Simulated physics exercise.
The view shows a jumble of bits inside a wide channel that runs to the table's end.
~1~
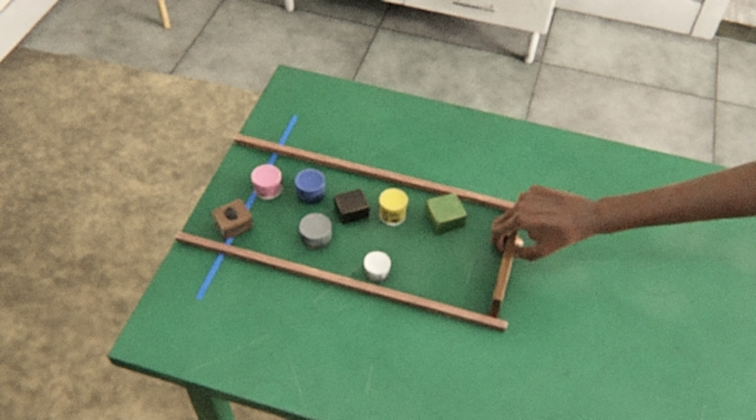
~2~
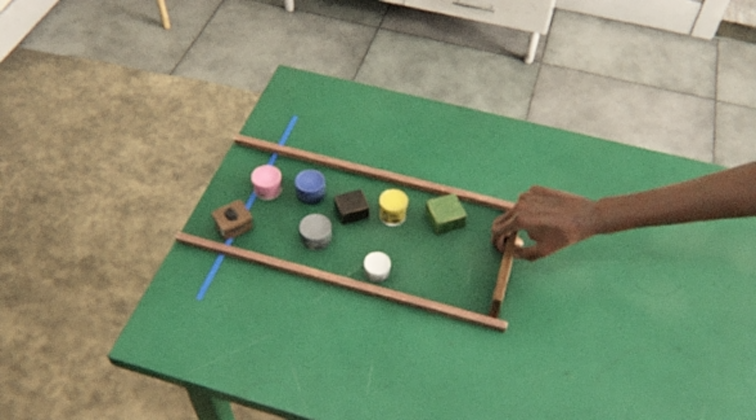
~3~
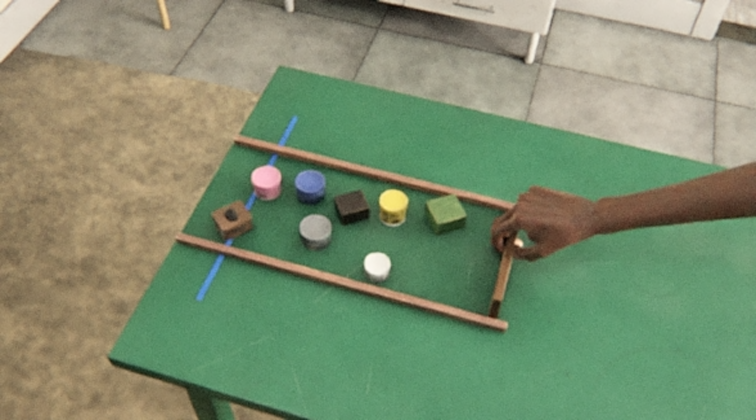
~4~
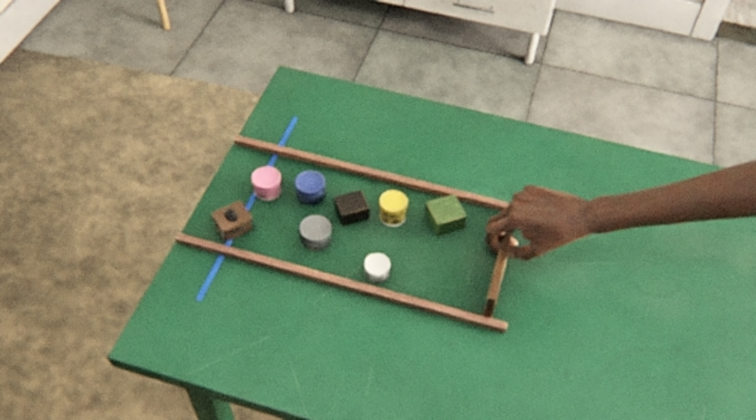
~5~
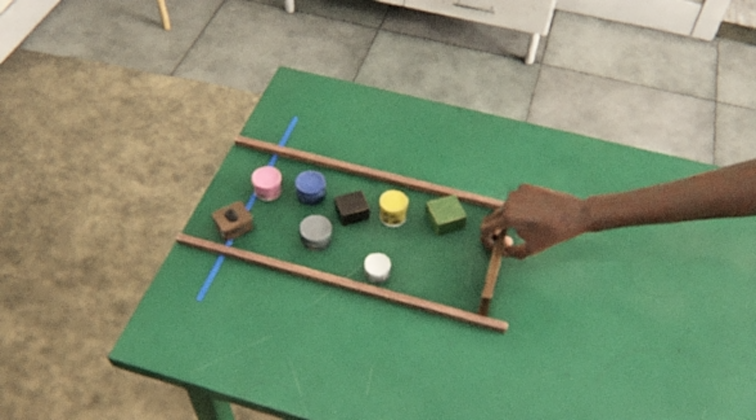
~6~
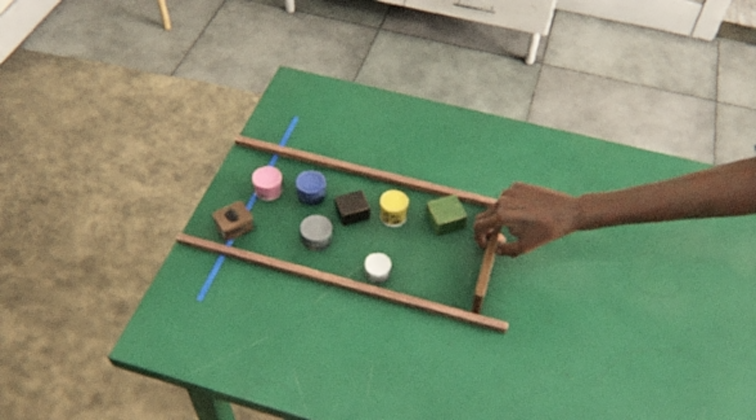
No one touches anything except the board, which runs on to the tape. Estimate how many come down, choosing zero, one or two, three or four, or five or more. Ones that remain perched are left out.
The count that comes down is one or two.
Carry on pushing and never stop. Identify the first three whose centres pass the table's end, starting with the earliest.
First the pink pot, next the brown case, last the blue tub.
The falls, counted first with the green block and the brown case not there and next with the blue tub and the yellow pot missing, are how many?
Try one: 0; try two: 0.
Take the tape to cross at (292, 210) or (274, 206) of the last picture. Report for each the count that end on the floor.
You'd find 0 and then 0 on the floor.
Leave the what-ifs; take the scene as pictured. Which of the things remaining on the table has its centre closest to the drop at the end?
Nearest at the end: The blue tub.
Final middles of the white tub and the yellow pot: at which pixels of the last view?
In the last picture they sit at about (219, 233) and about (248, 174).
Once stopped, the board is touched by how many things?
It adds up to 3.
Early on, none off yet; brown case at rest near (234, 222); pink pot at rest near (268, 184); blue tub at rest near (311, 188).
A while later, none off yet; brown case at rest near (234, 222); pink pot at rest near (268, 184); blue tub at rest near (307, 188).
Further along, none off yet; brown case travelled a little near (217, 219); pink pot travelled about its own width near (233, 178); blue tub travelled well along near (261, 176).
Finally, the number that fall off is one or two; lost, pink pot and brown case.
